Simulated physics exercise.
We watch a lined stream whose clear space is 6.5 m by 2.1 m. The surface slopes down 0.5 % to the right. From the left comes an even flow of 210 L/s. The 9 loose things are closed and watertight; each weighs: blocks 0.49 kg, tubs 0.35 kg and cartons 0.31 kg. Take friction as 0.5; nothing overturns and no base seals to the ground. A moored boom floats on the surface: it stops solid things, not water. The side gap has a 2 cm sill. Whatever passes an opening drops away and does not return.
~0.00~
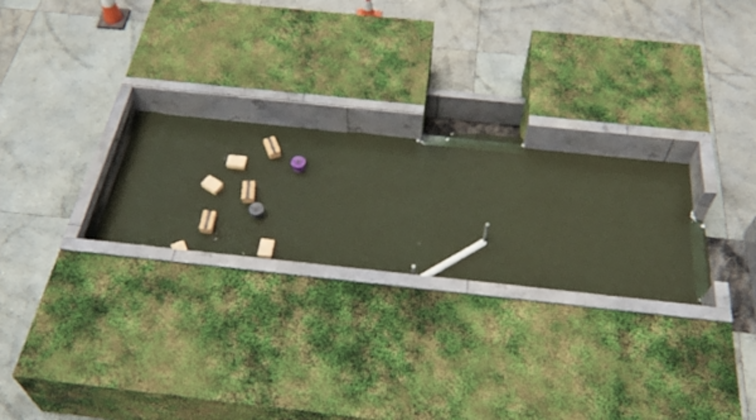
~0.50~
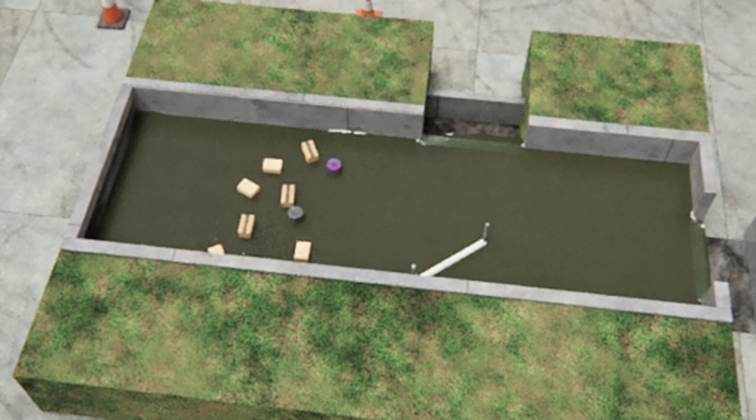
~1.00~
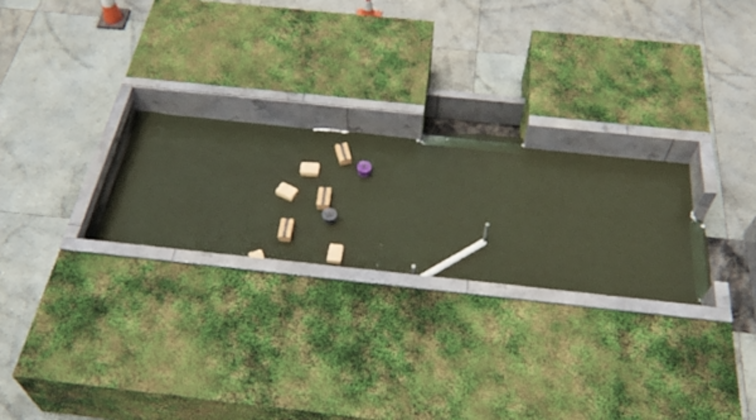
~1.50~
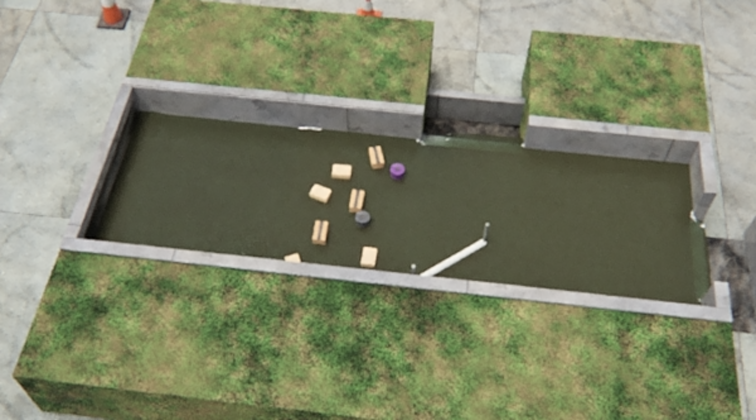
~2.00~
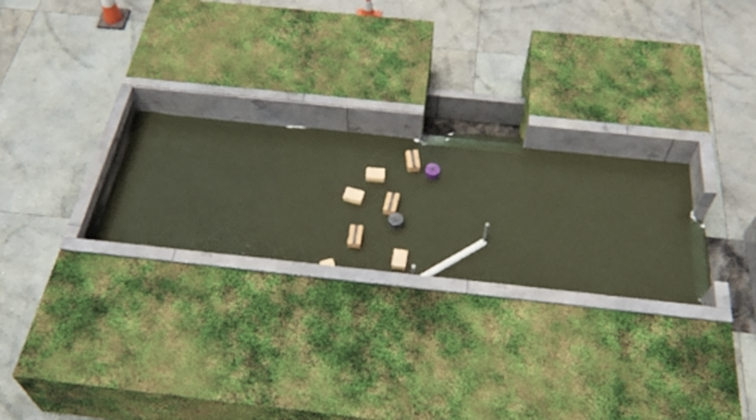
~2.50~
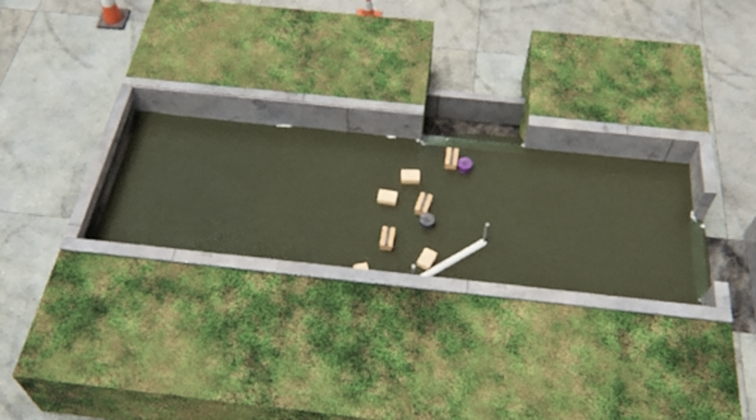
A loose cluster of tan cartons and two small tubs, one purple and one gray, drifted steadily rightward across the murky water, and by the end a carton was beside the slanted white boom.
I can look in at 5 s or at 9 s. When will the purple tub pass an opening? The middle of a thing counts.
It leaves before the first time.
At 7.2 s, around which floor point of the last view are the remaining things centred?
At about (563, 215).
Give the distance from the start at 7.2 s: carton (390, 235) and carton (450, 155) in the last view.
In that order: 350 cm, washed out.
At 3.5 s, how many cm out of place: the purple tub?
About 250 cm.
After 3.5 s the purple tub is near (506, 137), 2.4 m from its start, afloat; 1 of 9 are out; 8 afloat.
After 7.2 s the purple tub has gone out (at 3.6 s); 3 of 9 are out; 6 afloat.
After 12.0 s the purple tub has gone out (at 3.6 s); 7 of 9 are out; 2 afloat.
After 16.0 s the purple tub has gone out (at 3.6 s); 9 of 9 are out; 0 afloat.
